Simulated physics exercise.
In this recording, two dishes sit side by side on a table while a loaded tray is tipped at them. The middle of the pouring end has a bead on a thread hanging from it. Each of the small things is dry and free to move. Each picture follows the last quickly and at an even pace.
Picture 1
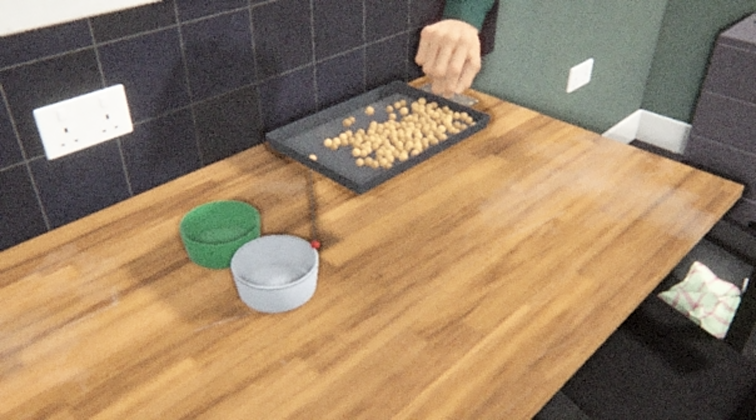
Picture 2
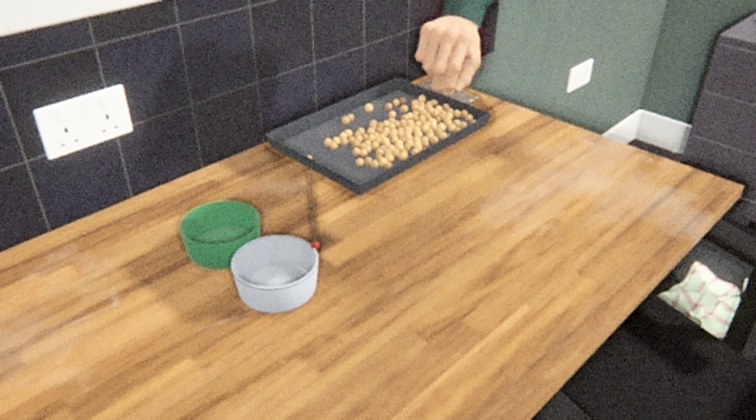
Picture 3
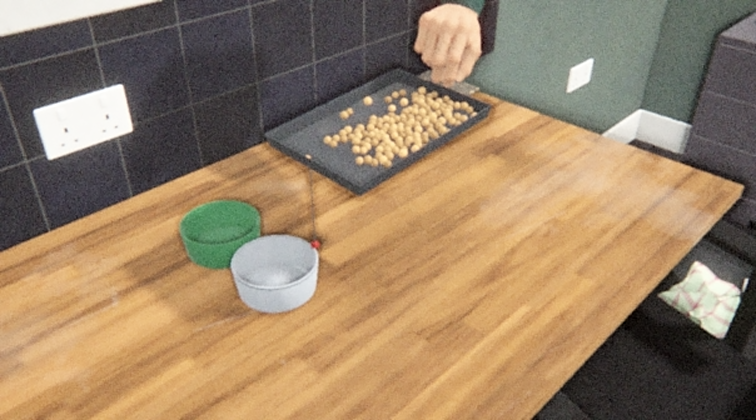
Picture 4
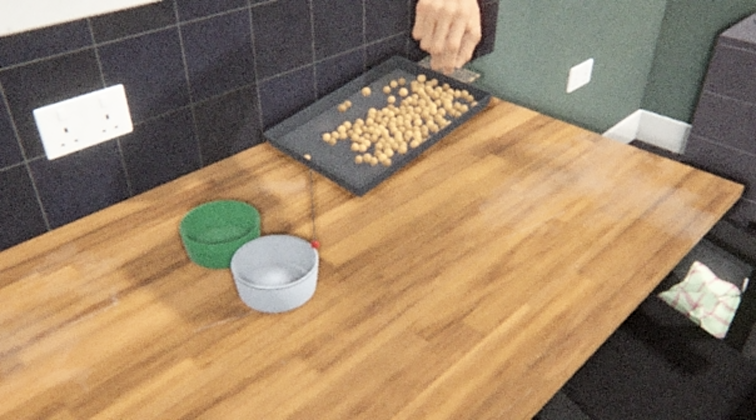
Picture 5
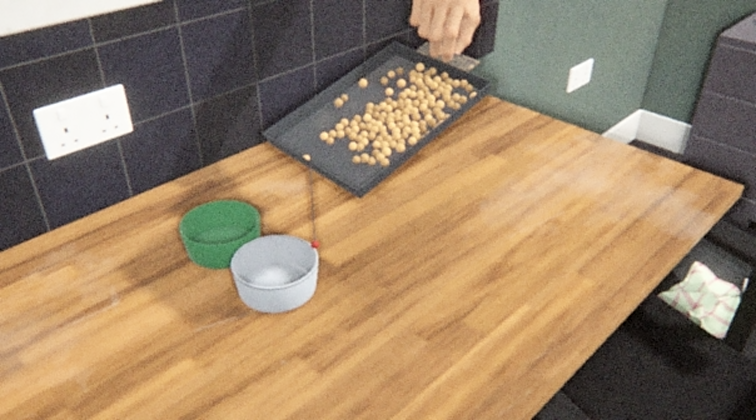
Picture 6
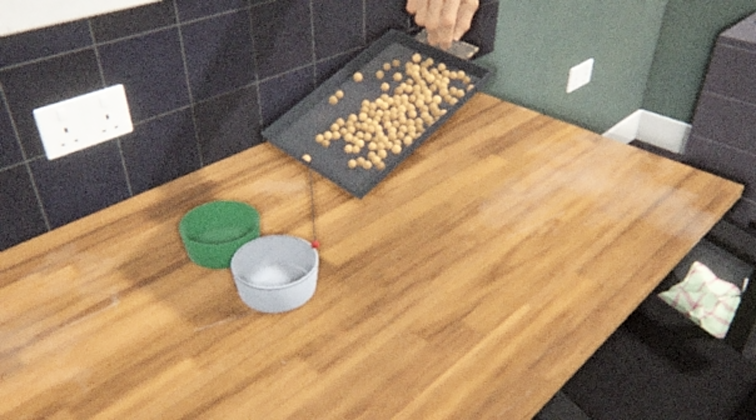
A dark tray loaded with round wooden beads rests almost level on a wooden table, a hand at its far end, behind a green dish and a white dish. The hand raises that end, slowly at first and then more steeply, and the beads begin to shift on the slanted tray.
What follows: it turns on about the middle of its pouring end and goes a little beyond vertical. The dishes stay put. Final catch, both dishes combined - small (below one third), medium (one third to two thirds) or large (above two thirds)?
Small.
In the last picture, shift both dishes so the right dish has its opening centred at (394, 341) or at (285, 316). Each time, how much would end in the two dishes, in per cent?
It comes to near 80 per cent the first time and near 20 per cent the second time.
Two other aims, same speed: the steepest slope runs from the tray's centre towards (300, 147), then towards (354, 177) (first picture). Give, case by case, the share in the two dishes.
Roughly 50 percent first and 0 percent second.
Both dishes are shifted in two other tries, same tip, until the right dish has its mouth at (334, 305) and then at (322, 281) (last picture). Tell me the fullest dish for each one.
Trial 1: The one on the right side. Trial 2: The one on the right side.
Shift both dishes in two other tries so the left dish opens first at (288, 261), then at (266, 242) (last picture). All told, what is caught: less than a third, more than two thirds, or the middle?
Taking the two places in turn, the answer is above two thirds and then beyond two thirds.
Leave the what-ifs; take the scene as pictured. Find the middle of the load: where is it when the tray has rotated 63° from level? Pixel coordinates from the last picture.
(334, 179).
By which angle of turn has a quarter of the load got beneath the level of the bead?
80 degrees.
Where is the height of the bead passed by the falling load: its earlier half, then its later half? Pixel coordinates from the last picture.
I'd put it at roughly (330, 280), and after that at roughly (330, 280).
Soon, tray tipped steeply; most on the tray; a stray few in the right dish; a small part outside both; about a quarter in the air.
A while on, tray tipped past a quarter turn; a small part on the tray; a small part in the right dish; about two thirds outside both; about a quarter in the air.
Towards the end, tray tipped past a quarter turn; a small part in the right dish; nearly all outside both.
Finally, tray tipped past a quarter turn; a small part in the right dish; none in the left dish; nearly all outside both.
